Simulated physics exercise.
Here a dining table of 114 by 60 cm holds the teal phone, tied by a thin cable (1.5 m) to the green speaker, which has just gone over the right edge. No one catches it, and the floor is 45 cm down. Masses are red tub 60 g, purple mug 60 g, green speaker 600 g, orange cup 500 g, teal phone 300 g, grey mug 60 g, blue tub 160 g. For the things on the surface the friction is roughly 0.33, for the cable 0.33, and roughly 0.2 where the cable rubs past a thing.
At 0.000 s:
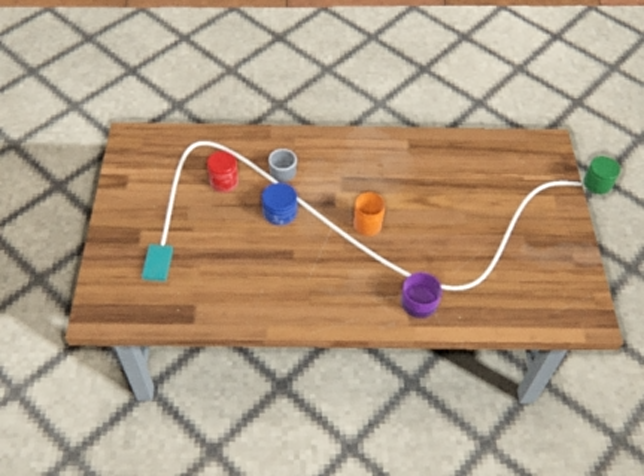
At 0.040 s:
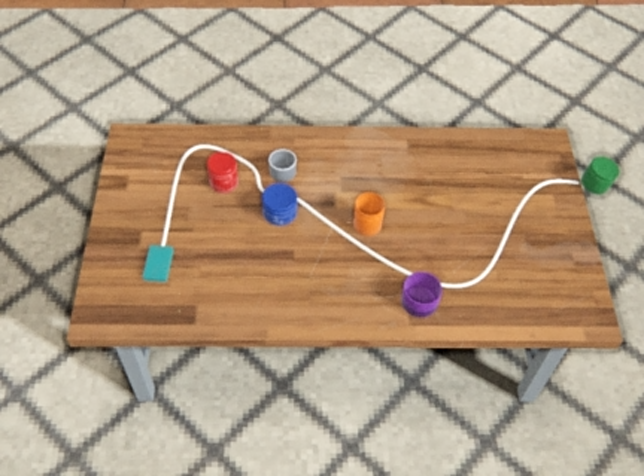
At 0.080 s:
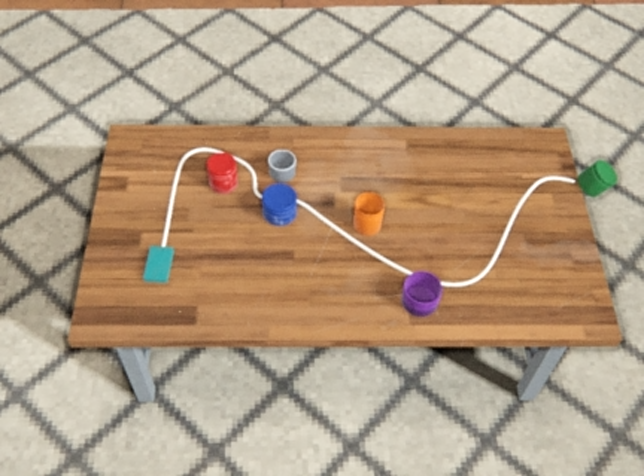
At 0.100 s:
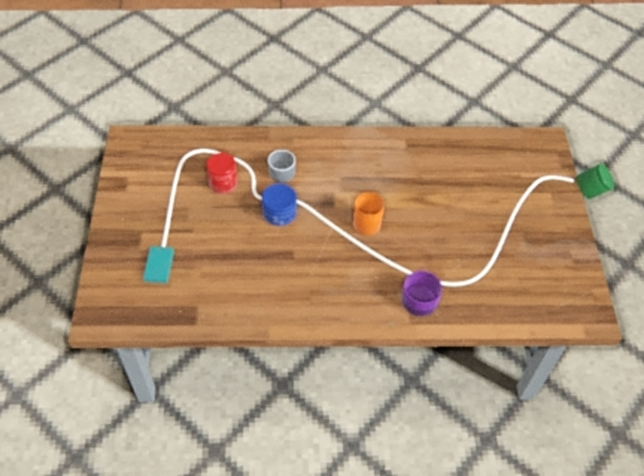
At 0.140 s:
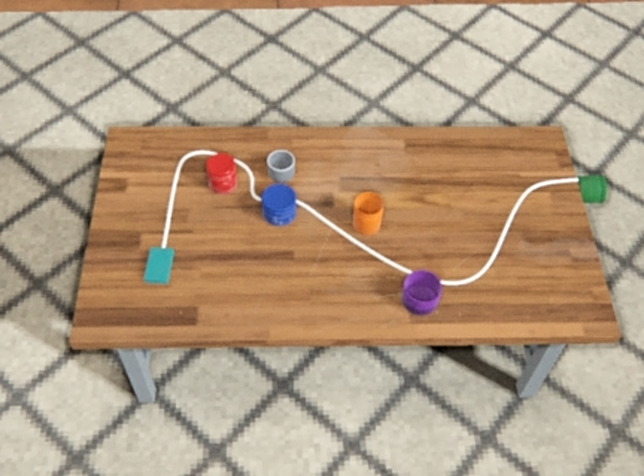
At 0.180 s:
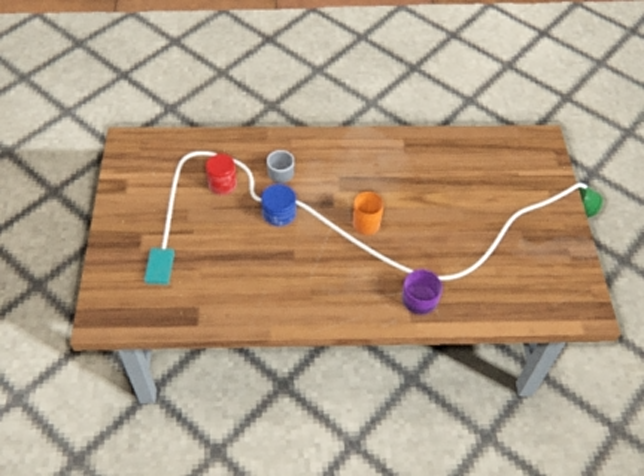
A green object tied to a white cord tilted and slipped down past the table's right edge, drawing the nearby cord straighter, while the cups and the teal phone stayed almost still.
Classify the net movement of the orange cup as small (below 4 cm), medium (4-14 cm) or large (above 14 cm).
Small.
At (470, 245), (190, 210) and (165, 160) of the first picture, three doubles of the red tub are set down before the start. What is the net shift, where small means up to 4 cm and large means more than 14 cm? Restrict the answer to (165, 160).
At that spot the shift is slight.
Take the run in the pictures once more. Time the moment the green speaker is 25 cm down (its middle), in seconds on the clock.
Time: 0.28 s.
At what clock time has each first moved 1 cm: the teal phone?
Teal phone: Not at all.
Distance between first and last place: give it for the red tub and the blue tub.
Final places, approx.: Red tub 25 cm off, blue tub 0 cm off.
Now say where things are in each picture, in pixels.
In the first picture, orange cup (370, 204); cable runs through (529, 197) (468, 286) (345, 235) (250, 164) (174, 190).
In the second picture, green speaker (604, 167); cable runs through (528, 196) (344, 234) (174, 191).
In the third picture, green speaker (597, 179); cable runs through (526, 195) (343, 233) (174, 192).
In the fourth picture, green speaker (595, 182); cable runs through (526, 195) (343, 233) (173, 192).
In the fifth picture, green speaker (590, 190); cable runs through (525, 194) (343, 233) (173, 193).
In the sixth picture, orange cup (369, 203); cable runs through (548, 201) (465, 272) (343, 233) (251, 176) (173, 194).
By 0.4 s, the cable's tail end at (164, 250); red tub 13 cm off its start, green speaker over the edge.
By 0.7 s, the cable's tail end at (164, 250); red tub 26 cm off its start, green speaker over the edge.
By 0.9 s, the cable's tail end at (164, 250); red tub 27 cm off its start at (268, 251), green speaker over the edge.
By 1.2 s, the cable's tail end at (164, 250); red tub 27 cm off its start, green speaker over the edge.
By 2.4 s, the cable's tail end at (164, 250); orange cup 0 cm off its start at (369, 203), red tub 27 cm off its start at (268, 251), green speaker over the edge.
